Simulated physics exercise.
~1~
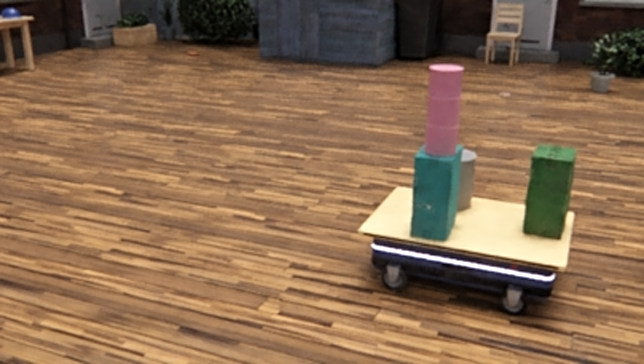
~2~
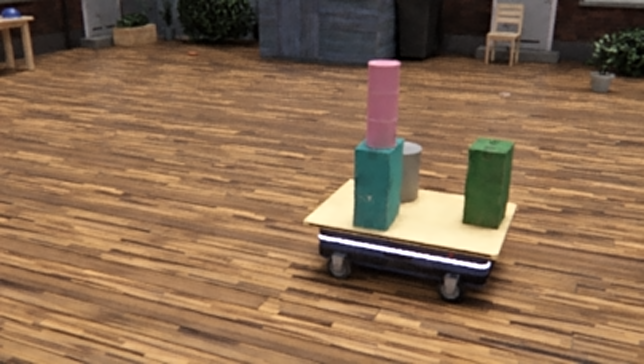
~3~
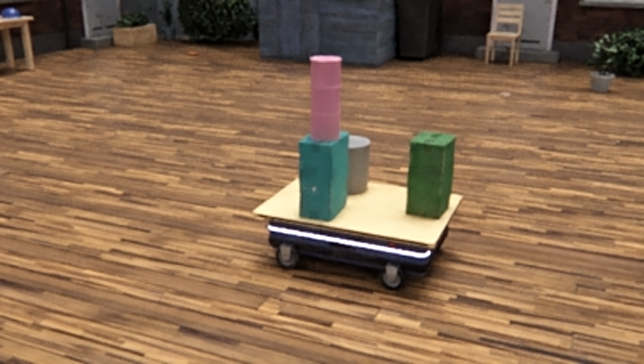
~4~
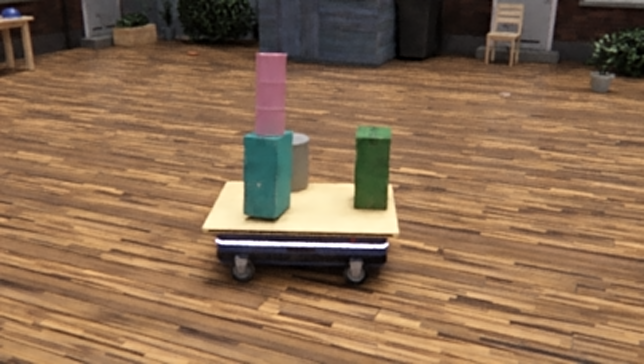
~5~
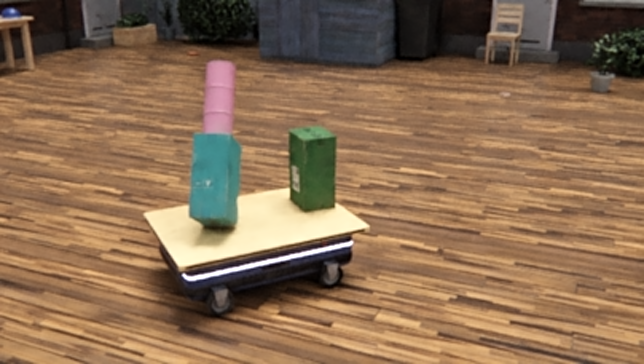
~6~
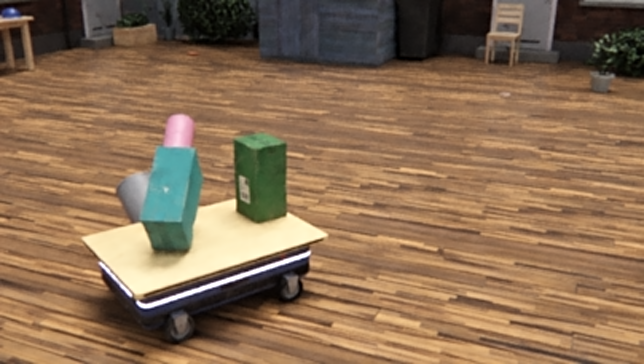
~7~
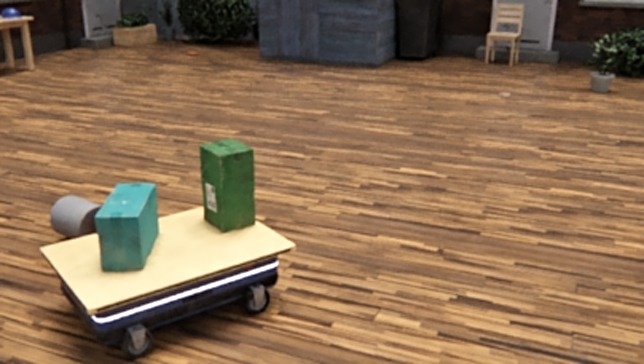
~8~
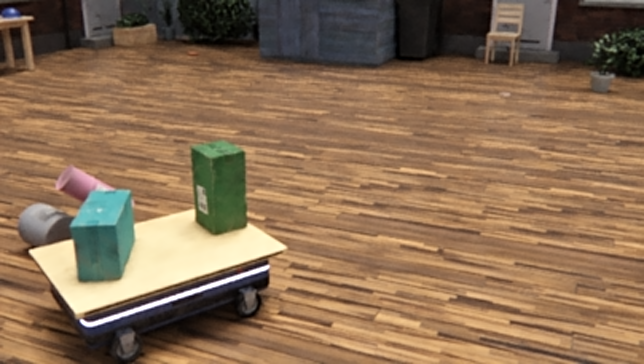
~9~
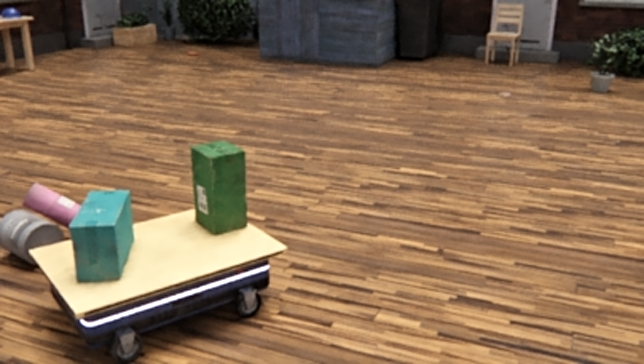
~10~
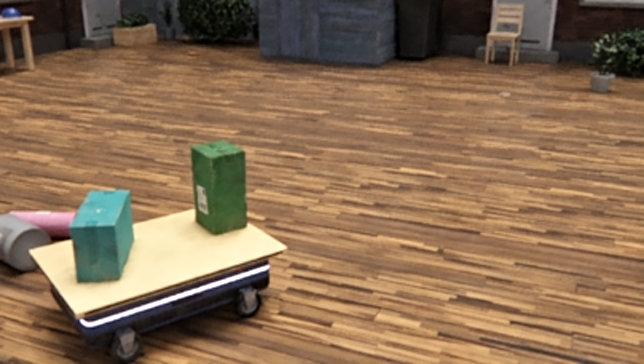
The footage shows a wheeled cart rolling left across a wooden floor while turning, as a turquoise box topped by a pink canister tips over and a grey pail falls off. The canister drops too, and the cart stops with the toppled turquoise box and upright green box aboard.
